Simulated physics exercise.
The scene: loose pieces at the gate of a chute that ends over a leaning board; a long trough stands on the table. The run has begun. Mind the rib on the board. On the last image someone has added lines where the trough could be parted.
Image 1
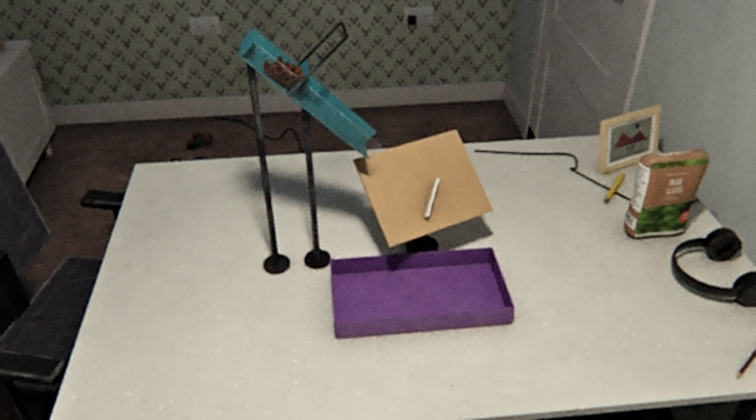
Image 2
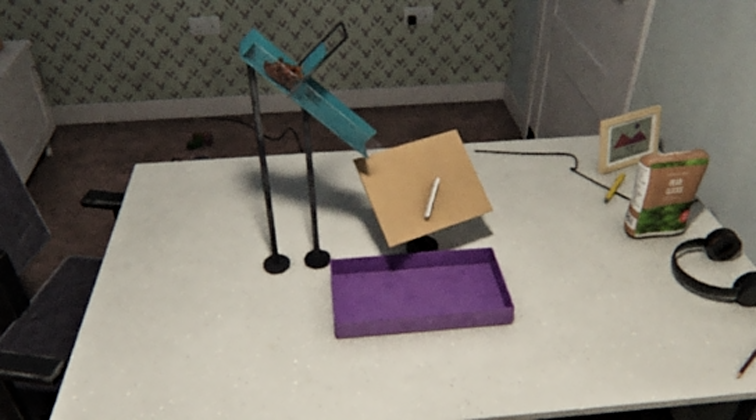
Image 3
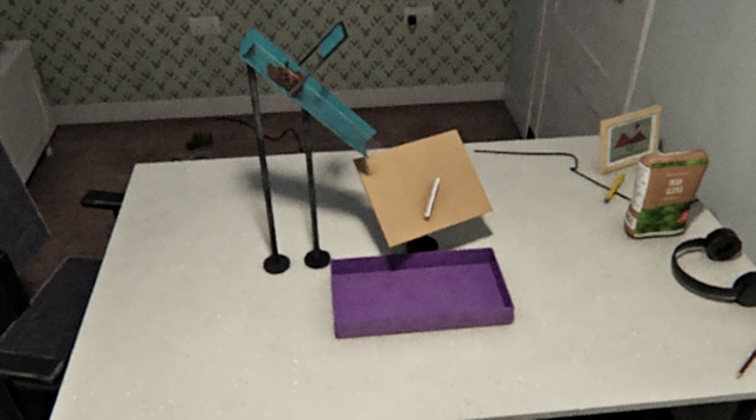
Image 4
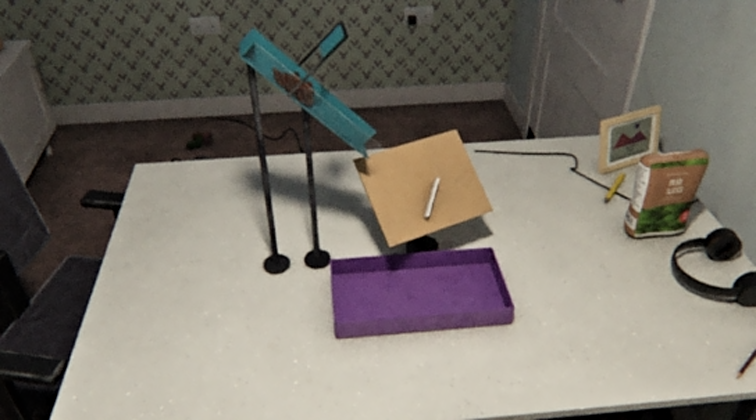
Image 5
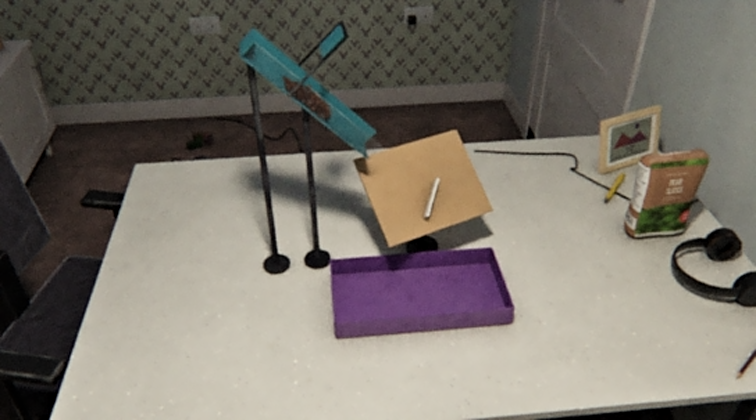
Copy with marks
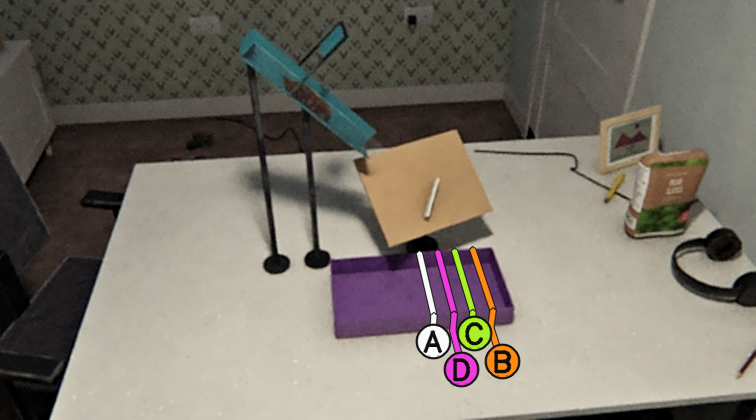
Small brown pieces slide partway down a sloping blue chute above a tilted board.
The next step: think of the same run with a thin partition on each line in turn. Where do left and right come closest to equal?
Best: A.
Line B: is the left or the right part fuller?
The left side.
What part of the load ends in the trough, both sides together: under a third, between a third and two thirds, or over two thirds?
Over two thirds.
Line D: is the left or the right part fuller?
More lands on the left.
On the marked copy, line A crosses the front rim at (433, 314); line B crosses the front rim at (492, 309); line C crosses the front rim at (472, 311); line D crosses the front rim at (454, 313).
With A, of what is caught, about a third on the left of the divider, about two thirds on the right.
With B, of what is caught, nearly all on the left of the divider, a stray few on the right.
With C, of what is caught, nearly all on the left of the divider, a stray few on the right.
With D, of what is caught, nearly all on the left of the divider, a small part on the right.
